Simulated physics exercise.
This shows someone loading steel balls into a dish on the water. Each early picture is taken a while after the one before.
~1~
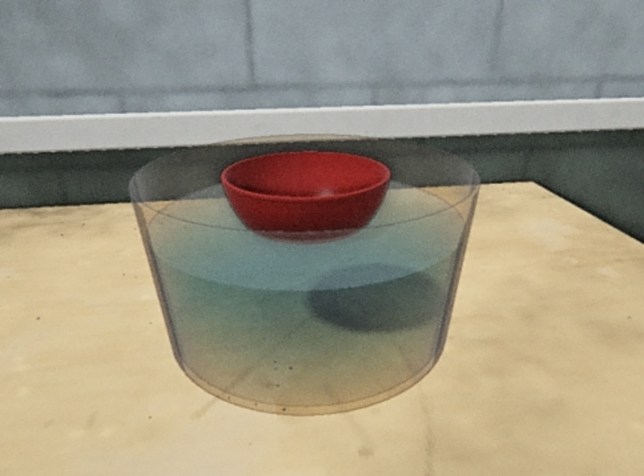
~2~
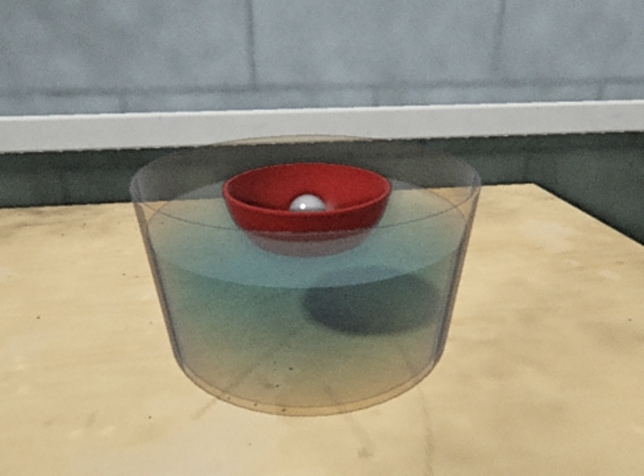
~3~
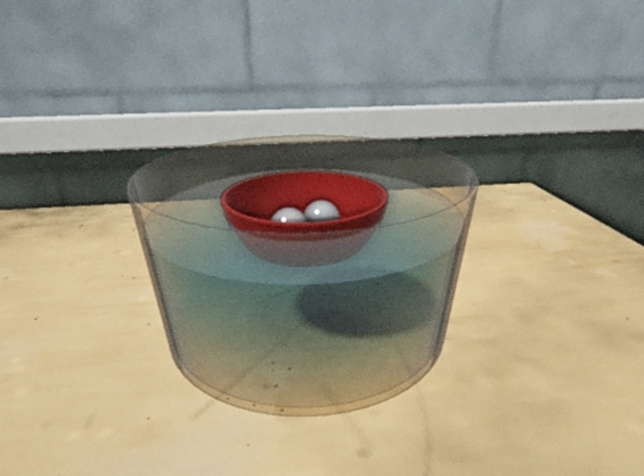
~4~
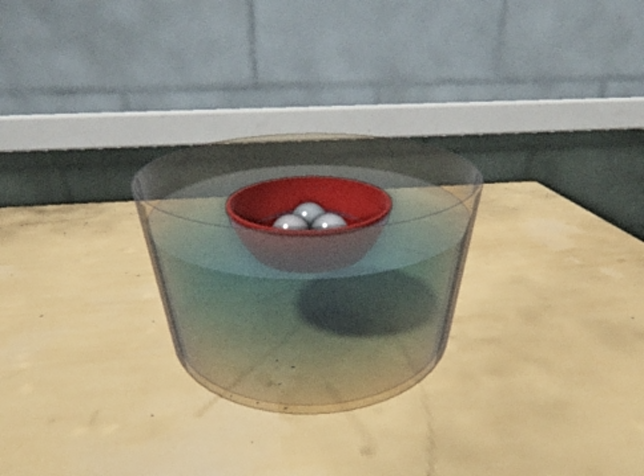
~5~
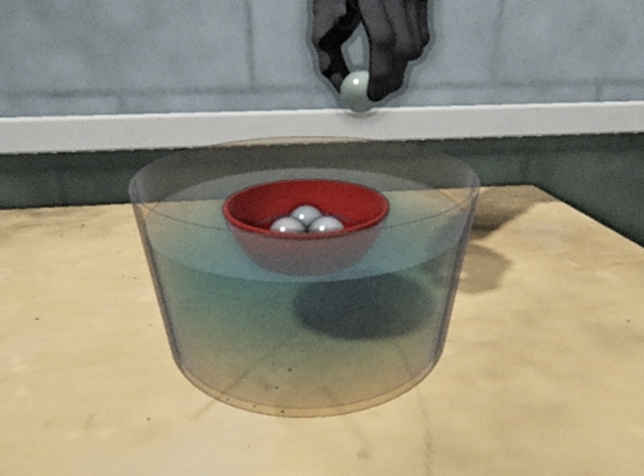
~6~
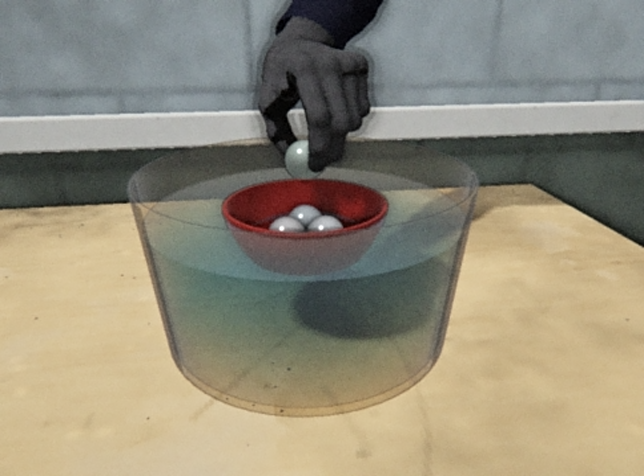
At the start, an empty red dish floats high on the water in a clear tub. Steel balls collect in it, one, then two, then three, and the dish sits lower each time. A dark hand then appears above with another ball and lowers it close over the dish.
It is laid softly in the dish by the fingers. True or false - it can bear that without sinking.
False, it sinks.
Shortly, the steel ball is in and the dish dips.
Then, water pours in over its edge.
At the finish, the dish lies on the bottom with its load.
